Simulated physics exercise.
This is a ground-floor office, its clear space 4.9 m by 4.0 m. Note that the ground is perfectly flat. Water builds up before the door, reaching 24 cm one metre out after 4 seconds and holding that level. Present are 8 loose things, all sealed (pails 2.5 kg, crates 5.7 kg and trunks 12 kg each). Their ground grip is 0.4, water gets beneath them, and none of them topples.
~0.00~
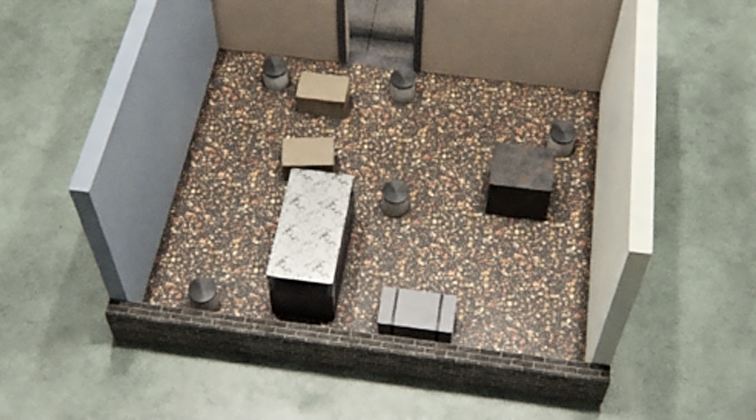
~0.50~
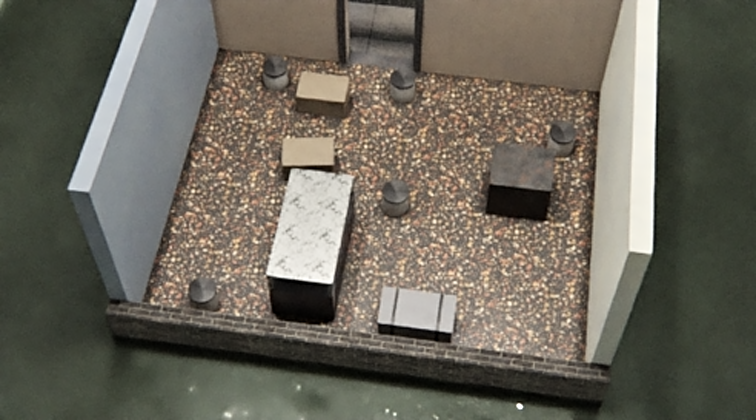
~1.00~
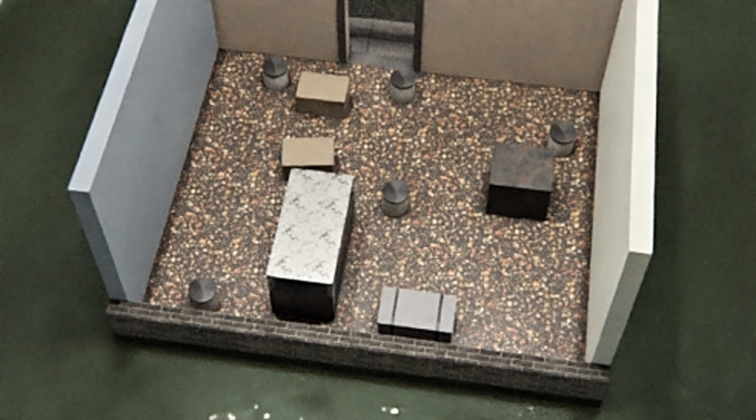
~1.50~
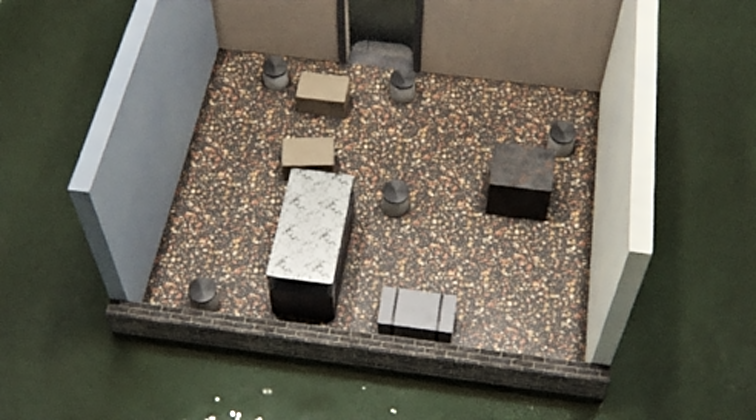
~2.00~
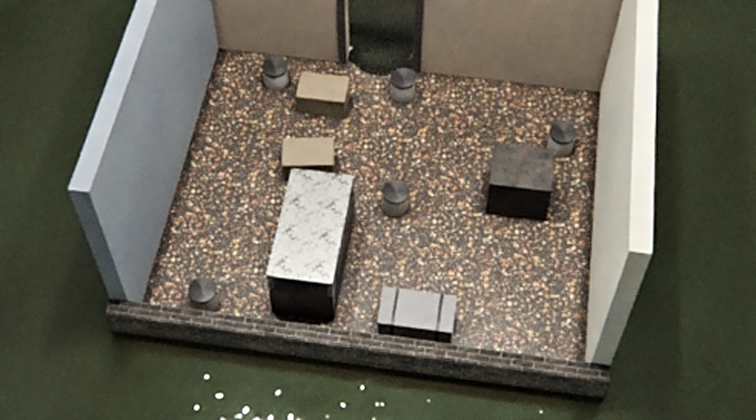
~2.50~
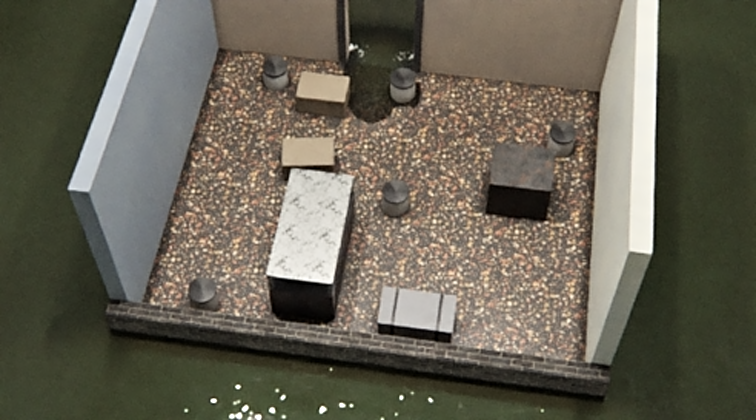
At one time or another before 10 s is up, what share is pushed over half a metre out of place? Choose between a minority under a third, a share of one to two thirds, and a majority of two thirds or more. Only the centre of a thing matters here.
A share of one to two thirds.
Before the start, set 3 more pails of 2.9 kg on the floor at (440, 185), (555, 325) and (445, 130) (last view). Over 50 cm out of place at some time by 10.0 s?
Order as asked - exceeds the limit, exceeds the limit, exceeds the limit.
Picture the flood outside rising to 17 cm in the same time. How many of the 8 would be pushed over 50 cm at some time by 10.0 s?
Count under that change: 4.
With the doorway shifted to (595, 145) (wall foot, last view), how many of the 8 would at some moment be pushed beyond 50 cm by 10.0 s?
That would give 6.
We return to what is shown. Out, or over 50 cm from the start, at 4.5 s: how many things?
Tally at that time: 2.
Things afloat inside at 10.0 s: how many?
I count 7.
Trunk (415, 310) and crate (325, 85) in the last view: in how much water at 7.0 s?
About 6 and 7 cm.
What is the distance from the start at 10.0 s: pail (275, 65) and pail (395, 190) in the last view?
One is off by 0 cm, the other by 200 cm, in the order asked.
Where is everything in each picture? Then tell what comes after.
In the first frame, a pail at (403, 78), on the bottom; a pail at (202, 289), on the bottom; 0.0 m2 under water; 0 of 8 have shifted.
In the second frame, a pail at (403, 78), on the bottom; a pail at (202, 289) rests on the ground; 0.0 m2 under water; 0 of 8 have shifted.
In the third frame, a pail at (403, 78), on the bottom; a pail at (202, 289) rests on the ground; 0.0 m2 under water; 0 of 8 have shifted.
In the fourth frame, a pail at (403, 78) rests on the ground; a pail at (202, 289) rests on the ground; water covers 0.0 m2; 0 of 8 have shifted.
In the fifth frame, a pail at (403, 78) rests on the ground; a pail at (202, 289) rests on the ground; water covers 0.1 m2; 0 of 8 have shifted.
In the sixth frame, a pail at (403, 78), on the bottom; a pail at (202, 289) rests on the ground; water covers 0.6 m2; 0 of 8 have shifted.
After 3.5 s 1 of 8 are over 50 cm from their spots; 0 afloat.
After 4.5 s 2 of 8 are over 50 cm from their spots; 0 afloat.
After 7.0 s 4 of 8 are over 50 cm from their spots; 4 afloat.
After 10.0 s 5 of 8 are over 50 cm from their spots, and 5 have been at some point; 7 afloat.
